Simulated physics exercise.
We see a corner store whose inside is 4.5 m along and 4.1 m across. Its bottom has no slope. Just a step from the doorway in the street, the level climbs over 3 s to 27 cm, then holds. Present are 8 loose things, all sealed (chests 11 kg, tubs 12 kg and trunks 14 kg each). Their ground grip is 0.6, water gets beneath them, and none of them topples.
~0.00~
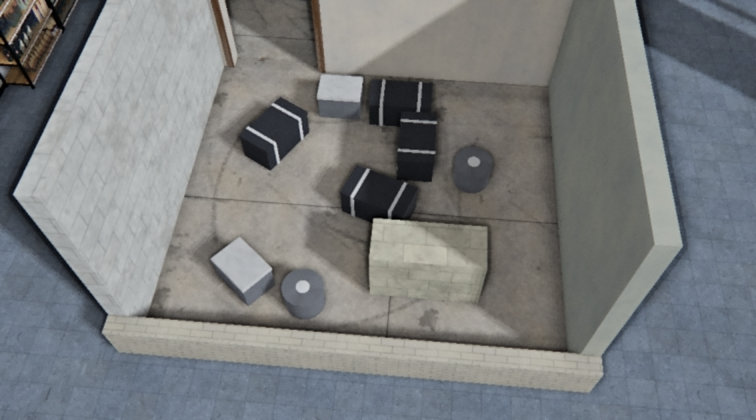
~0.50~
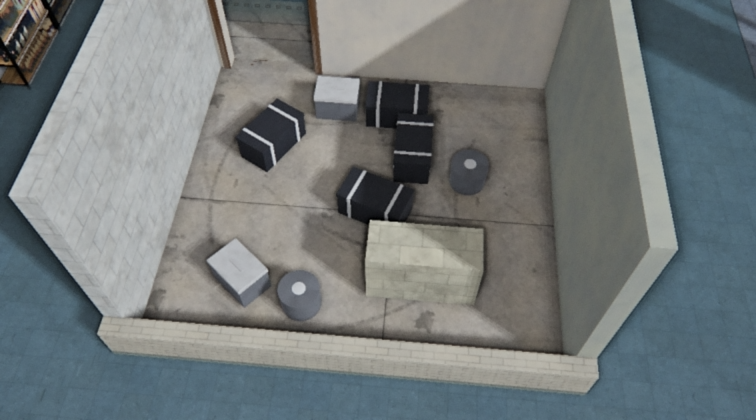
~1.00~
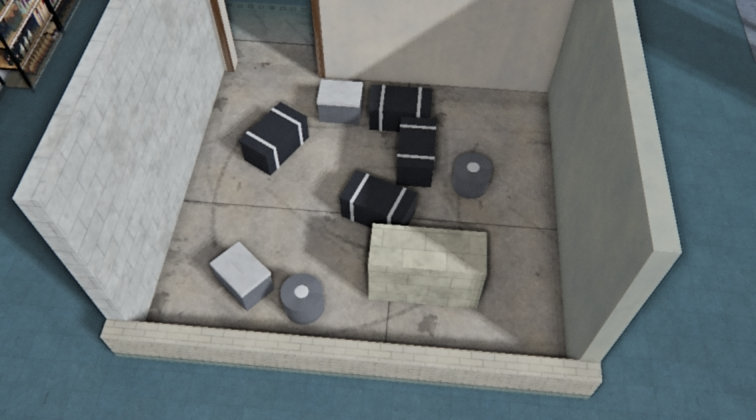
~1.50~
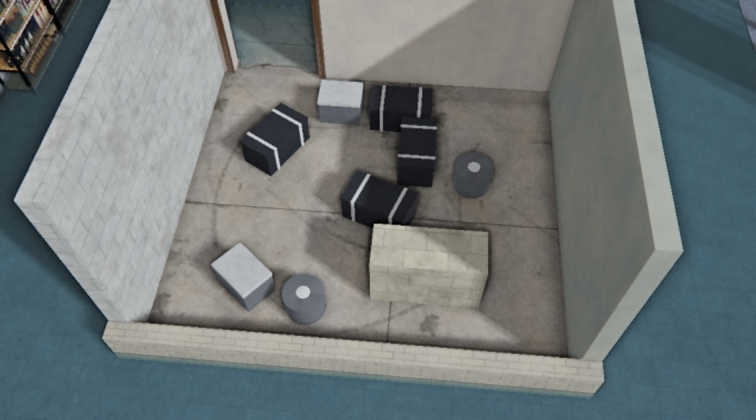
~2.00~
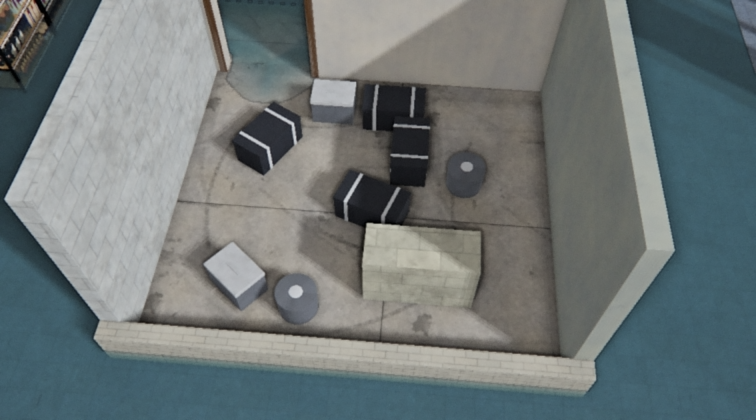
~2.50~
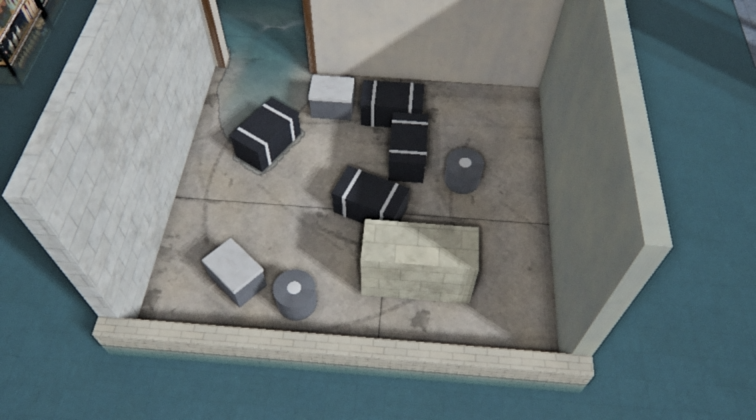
Water rising in the street outside a walled store, then spreading through the doorway across the floor toward motionless black trunks.
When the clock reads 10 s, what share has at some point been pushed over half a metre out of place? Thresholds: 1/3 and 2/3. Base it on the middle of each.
The share is in the middle band.
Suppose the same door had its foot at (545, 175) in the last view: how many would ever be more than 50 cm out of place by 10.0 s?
The answer would then be 8.
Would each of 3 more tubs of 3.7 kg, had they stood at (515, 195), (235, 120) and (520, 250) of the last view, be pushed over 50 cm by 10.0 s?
For each in turn I get a greater distance, a greater distance and a greater distance.
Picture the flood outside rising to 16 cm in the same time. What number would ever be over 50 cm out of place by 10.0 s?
You'd get 3 in that case.
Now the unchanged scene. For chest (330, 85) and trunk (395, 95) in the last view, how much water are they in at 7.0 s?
3 and 1 cm.
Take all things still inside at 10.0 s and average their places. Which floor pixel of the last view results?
The average lands around (427, 160).
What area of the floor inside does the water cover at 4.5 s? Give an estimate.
Close to 9.0 m2, I'd say.
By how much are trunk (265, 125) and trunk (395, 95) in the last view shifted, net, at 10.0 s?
One is off by 150 cm, the other by 0 cm, in the order asked.
After 3.5 s 0 of 8 are over 50 cm from their spots; 0 afloat.
After 4.5 s 1 of 8 are over 50 cm from their spots; 0 afloat.
After 7.0 s 3 of 8 are over 50 cm from their spots; 2 afloat.
After 10.0 s 4 of 8 are over 50 cm from their spots, and 4 have been at some point; 3 afloat.
